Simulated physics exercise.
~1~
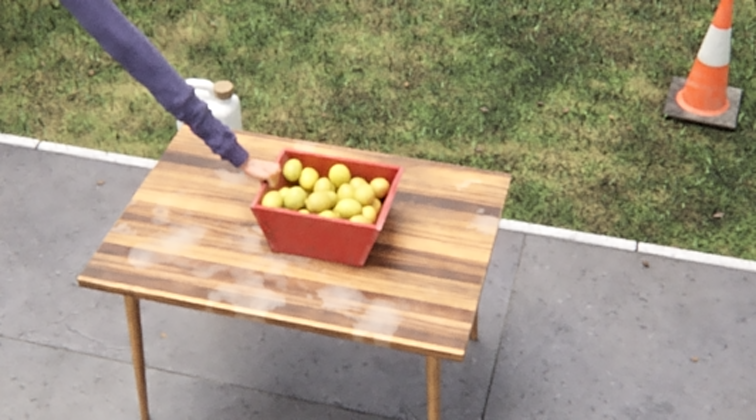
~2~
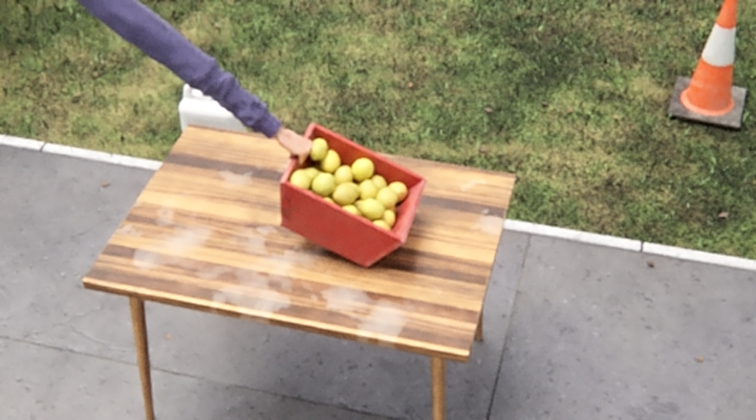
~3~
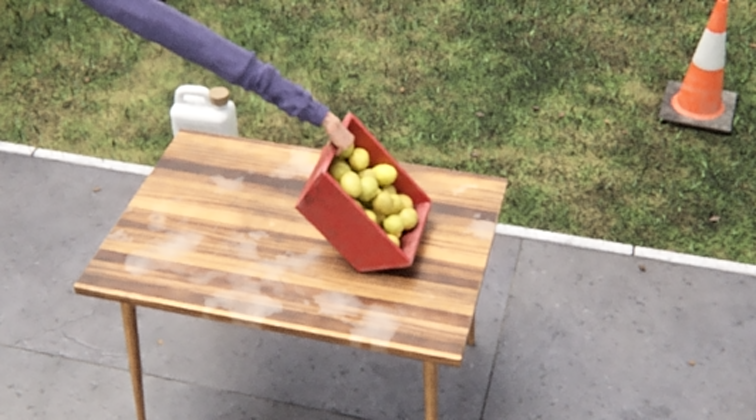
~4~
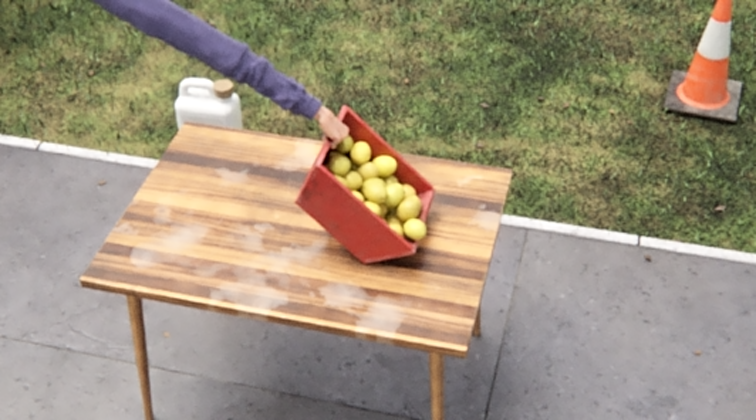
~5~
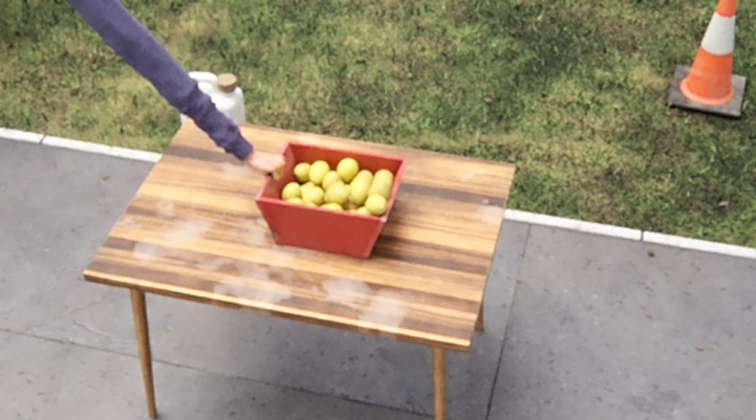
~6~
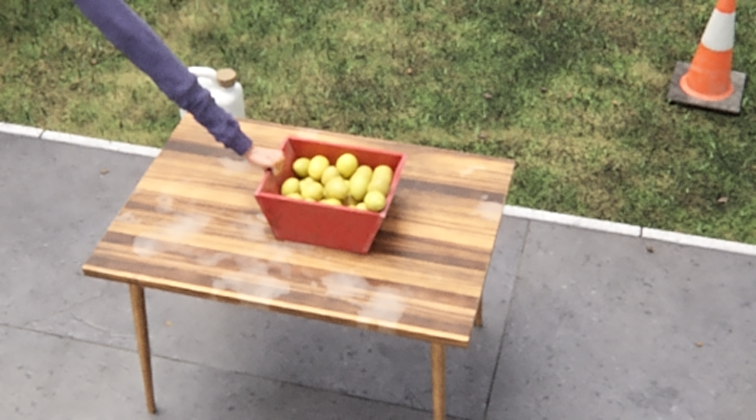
The clip opens on a striped wooden table beside a lawn, where a hand in a purple sleeve holds the left side of a red tub full of yellow lemons. The arm lifts that side, so the tub begins to tip to the right. It keeps rising until the tub leans steeply on its right edge, with the lemons crowding toward the low end. The tub stays steeply tilted for a moment, and then the hand lowers it back down. It ends flat on the table, the hand still at its left side, with all the lemons inside and none spilled.
